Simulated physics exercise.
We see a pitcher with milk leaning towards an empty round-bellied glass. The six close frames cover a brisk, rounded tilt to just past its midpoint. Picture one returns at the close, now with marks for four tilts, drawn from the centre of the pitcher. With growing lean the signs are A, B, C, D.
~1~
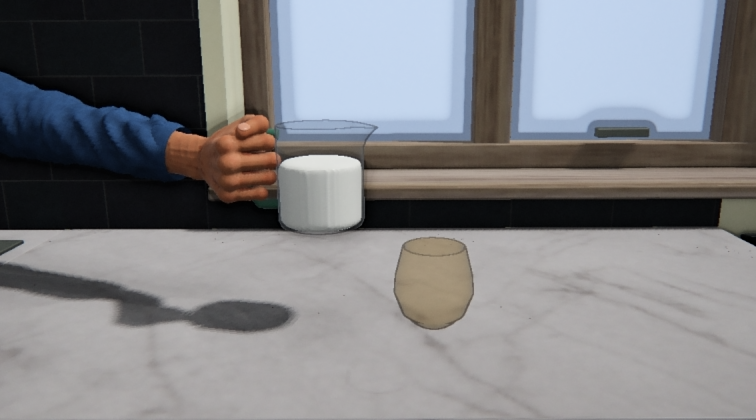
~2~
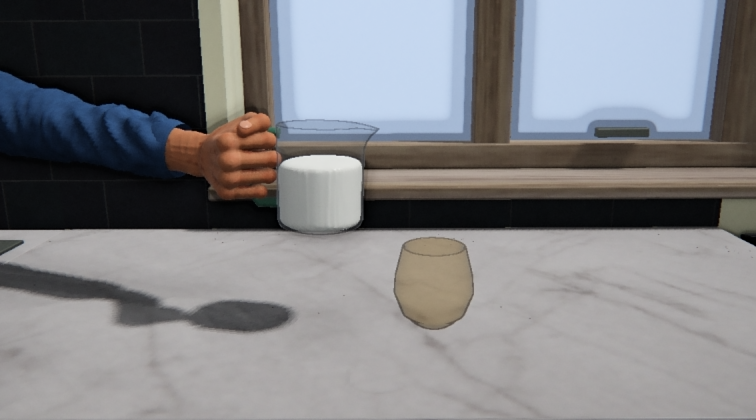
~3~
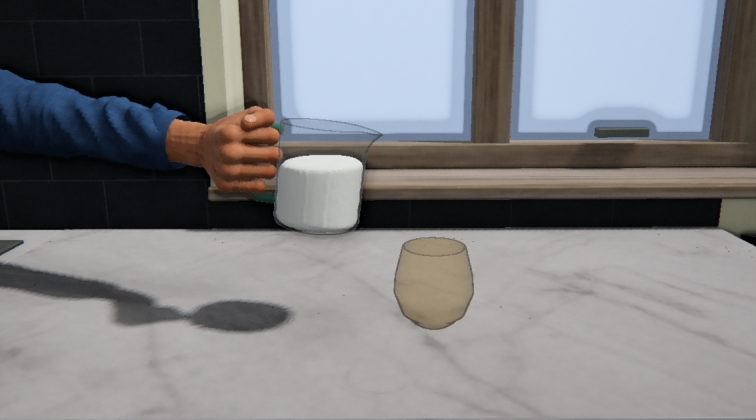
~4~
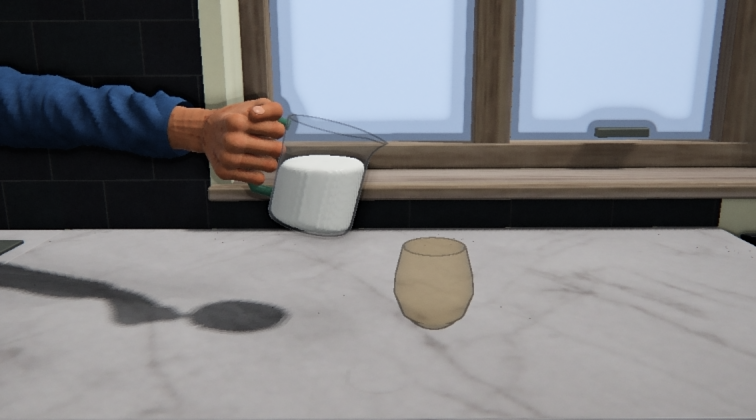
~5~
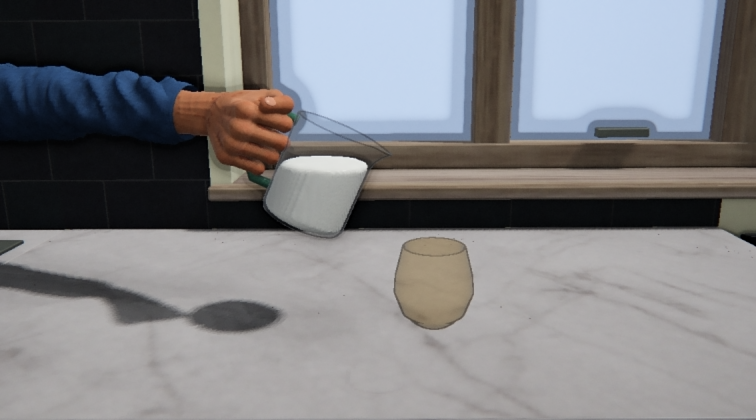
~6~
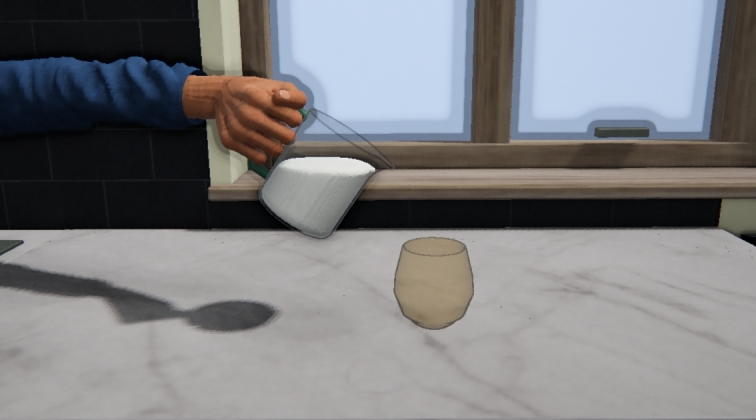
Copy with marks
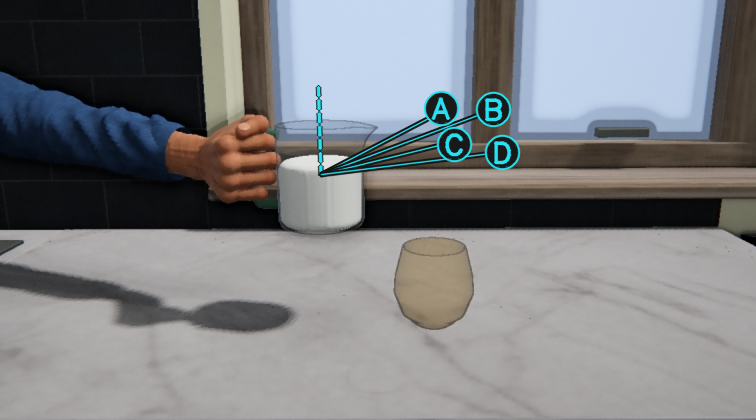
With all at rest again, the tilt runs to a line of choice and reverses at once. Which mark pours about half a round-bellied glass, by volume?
B is best.
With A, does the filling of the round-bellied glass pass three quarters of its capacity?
No.
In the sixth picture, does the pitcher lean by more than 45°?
No.
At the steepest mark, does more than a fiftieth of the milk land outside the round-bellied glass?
Yes, it does.
On the marked copy, A at (427, 119); B at (477, 115); C at (437, 145); D at (485, 154).
Choosing A, the round-bellied glass ends with about 35 % of what it can hold.
Choosing B, the round-bellied glass ends with about 49 % of what it can hold.
Choosing C, the round-bellied glass ends with about 64 % of what it can hold.
Choosing D, the round-bellied glass ends with about 64 % of what it can hold; 12 % of the milk is spilt.
